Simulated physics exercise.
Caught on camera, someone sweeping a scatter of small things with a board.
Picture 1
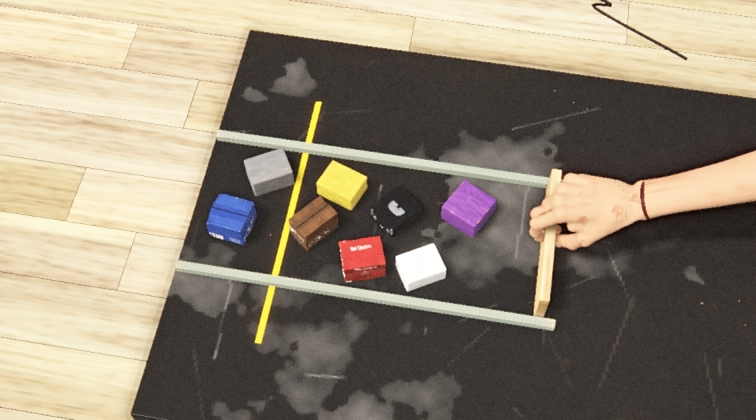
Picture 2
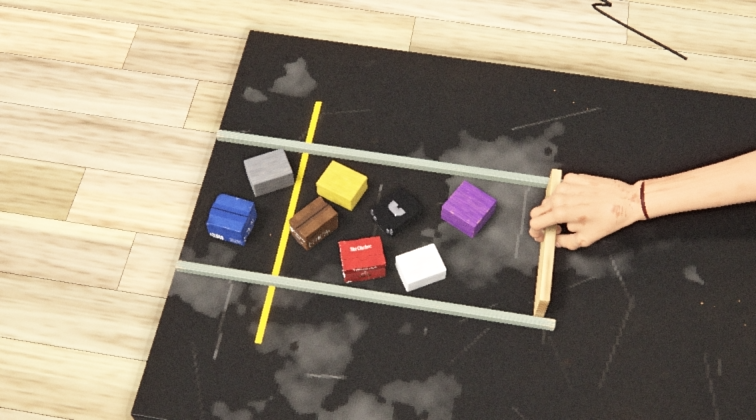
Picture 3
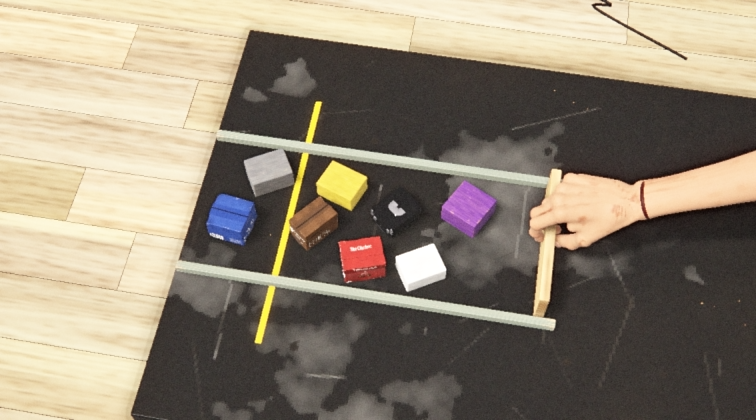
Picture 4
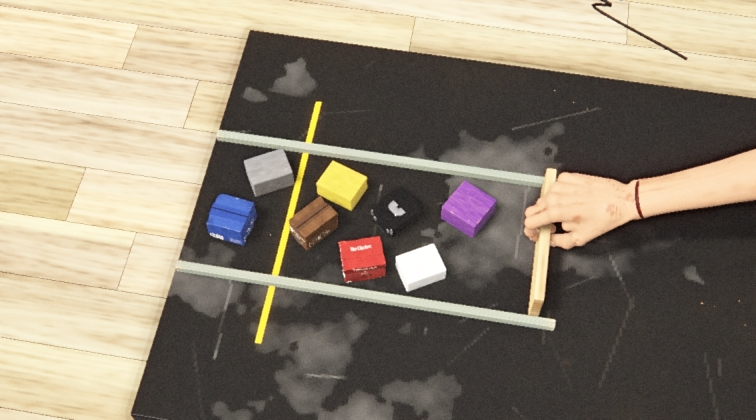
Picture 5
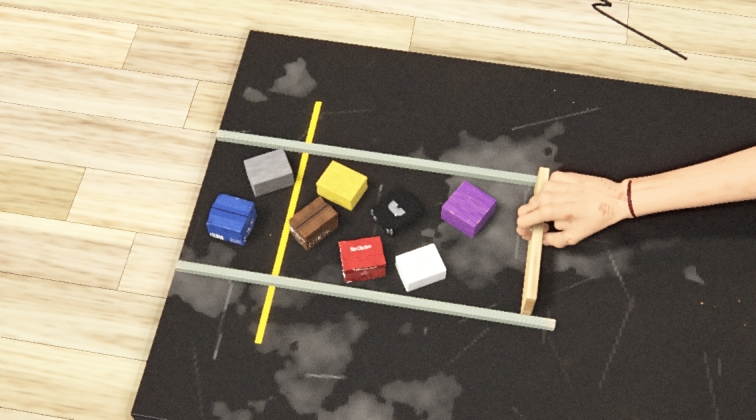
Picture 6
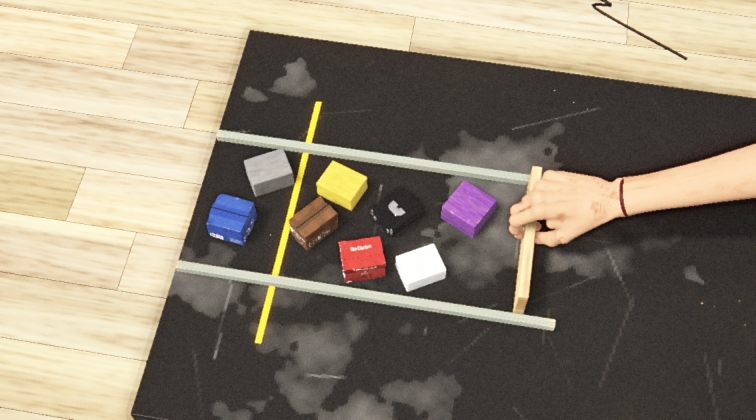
A hand slides a wooden board slightly left between two rails toward scattered colored blocks.
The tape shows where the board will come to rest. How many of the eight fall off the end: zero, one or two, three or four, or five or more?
As it turns out, the number that fall off is one or two.
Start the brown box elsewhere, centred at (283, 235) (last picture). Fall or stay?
From there it stays on.
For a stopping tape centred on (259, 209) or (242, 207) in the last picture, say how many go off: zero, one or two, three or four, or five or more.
For each place: Either three or four; at least five.
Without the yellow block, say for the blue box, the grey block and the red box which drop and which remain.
The blue box comes down; the grey block remains up; the red box stays on.
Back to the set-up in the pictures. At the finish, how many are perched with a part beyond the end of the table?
It comes to 2.
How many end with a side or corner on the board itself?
That makes 2.
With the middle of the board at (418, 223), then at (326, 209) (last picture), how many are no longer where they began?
By then 5, and 8.
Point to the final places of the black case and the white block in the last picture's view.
The black case at (238, 197), the white block at (264, 232).
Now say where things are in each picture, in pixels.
The first frame shows blue box (232, 219); grey block (269, 172); brown box (314, 223); board (548, 242); tape (291, 214).
The second frame shows grey block (269, 172); board (548, 242).
The third frame shows brown box (314, 223); purple block (469, 209).
The fourth frame shows blue box (232, 219); red box (362, 259).
The fifth frame shows grey block (269, 172); white block (421, 267).
The sixth frame shows blue box (232, 219); grey block (269, 172); brown box (314, 223); board (528, 239); tape (291, 214).
Soon after, none off yet; blue box at rest near (232, 219); grey block at rest near (269, 172); brown box at rest near (314, 223).
At rest, the number that fall off is one or two; fallen, blue box.
